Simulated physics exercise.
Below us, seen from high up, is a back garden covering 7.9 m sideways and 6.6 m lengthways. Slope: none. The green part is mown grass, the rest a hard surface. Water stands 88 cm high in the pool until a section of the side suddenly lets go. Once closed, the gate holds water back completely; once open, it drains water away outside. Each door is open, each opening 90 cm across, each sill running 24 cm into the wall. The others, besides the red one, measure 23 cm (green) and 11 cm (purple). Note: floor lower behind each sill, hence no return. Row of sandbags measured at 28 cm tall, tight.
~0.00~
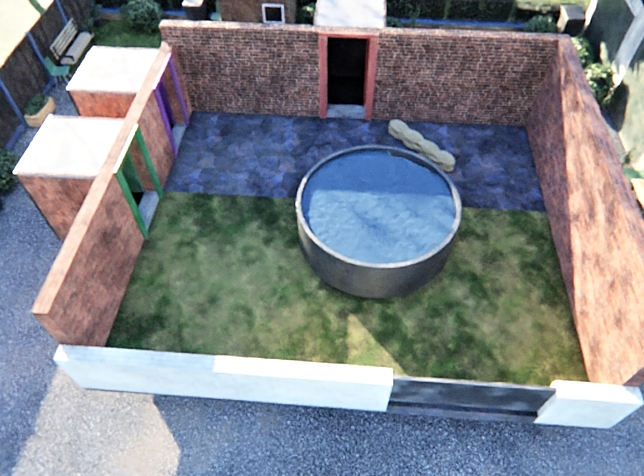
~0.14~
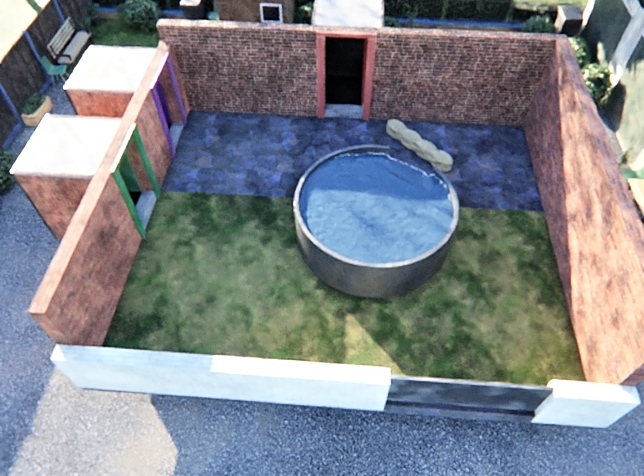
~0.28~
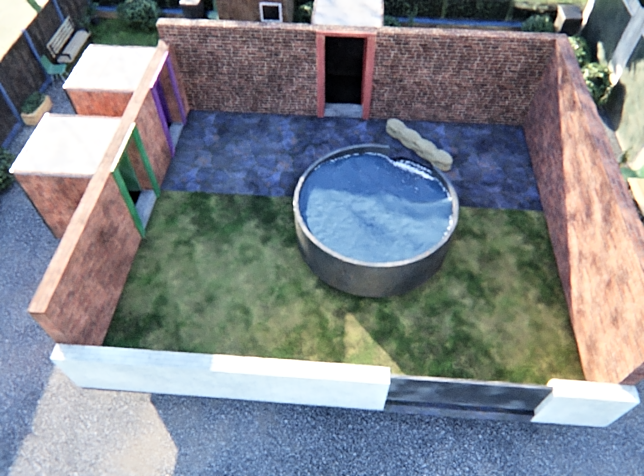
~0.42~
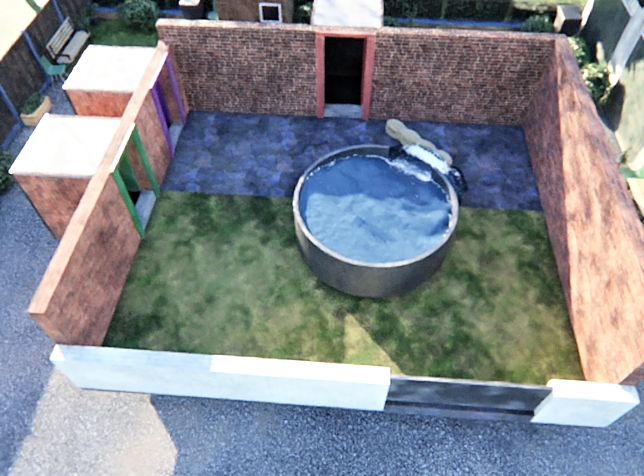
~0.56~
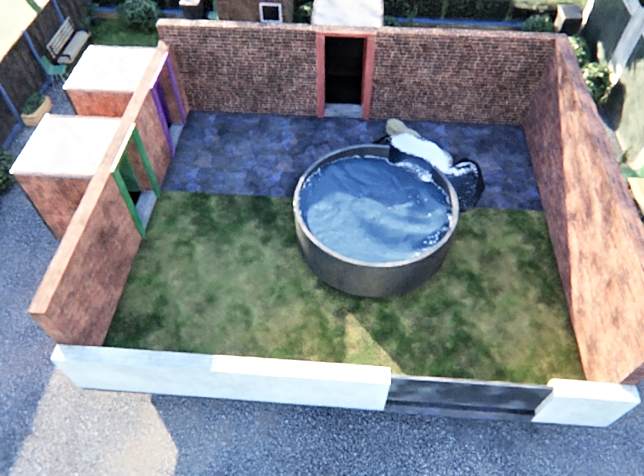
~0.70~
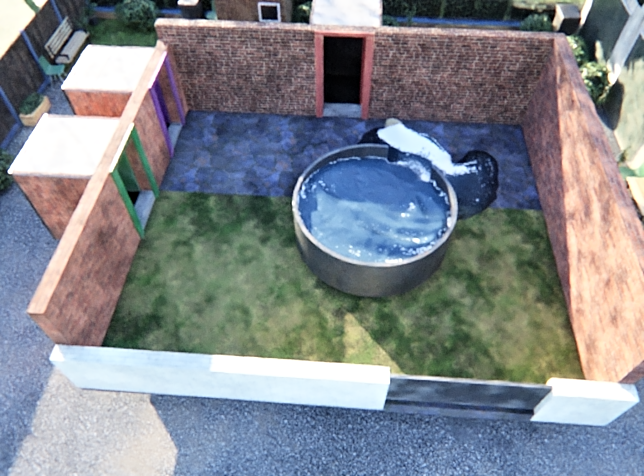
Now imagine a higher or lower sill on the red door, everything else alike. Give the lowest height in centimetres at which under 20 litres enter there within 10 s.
22 cm.
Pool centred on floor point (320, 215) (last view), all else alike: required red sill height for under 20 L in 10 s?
Then roughly 38 cm.
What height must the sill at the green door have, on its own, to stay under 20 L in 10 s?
At green, roughly 6.0 cm.
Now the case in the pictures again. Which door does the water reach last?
Answer: Green.
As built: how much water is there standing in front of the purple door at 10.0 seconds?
About 13.0 centimetres deep.
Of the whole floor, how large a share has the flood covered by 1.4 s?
Around 20 per cent of the free floor.
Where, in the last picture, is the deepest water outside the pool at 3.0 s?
(425, 166).
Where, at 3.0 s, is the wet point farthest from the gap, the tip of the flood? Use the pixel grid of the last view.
Somewhere near the pixel (188, 113).
After 1.4 s water covers 20 % of the floor, deepest (62 cm) near (425, 166); 26 cm at the red door, 0 litres in over its 20 cm sill.
After 3.0 s water covers 40 % of the floor, deepest (45 cm) near (425, 166); 22 cm at the red door, 30 litres in over its 20 cm sill.
After 10.0 s water covers 95 % of the floor, deepest (20 cm) near (425, 166); 11 cm at the red door, 37 litres in over its 20 cm sill.
At the red door as built, the water arrived by 1.1 s and peaked near 28 cm at 1.6 s.
Run again over the same 10 s with other heights there, 32 litres in over 20.5 cm, 4 litres over 28 cm. The limit of 20 litres is kept from about 22 cm up.
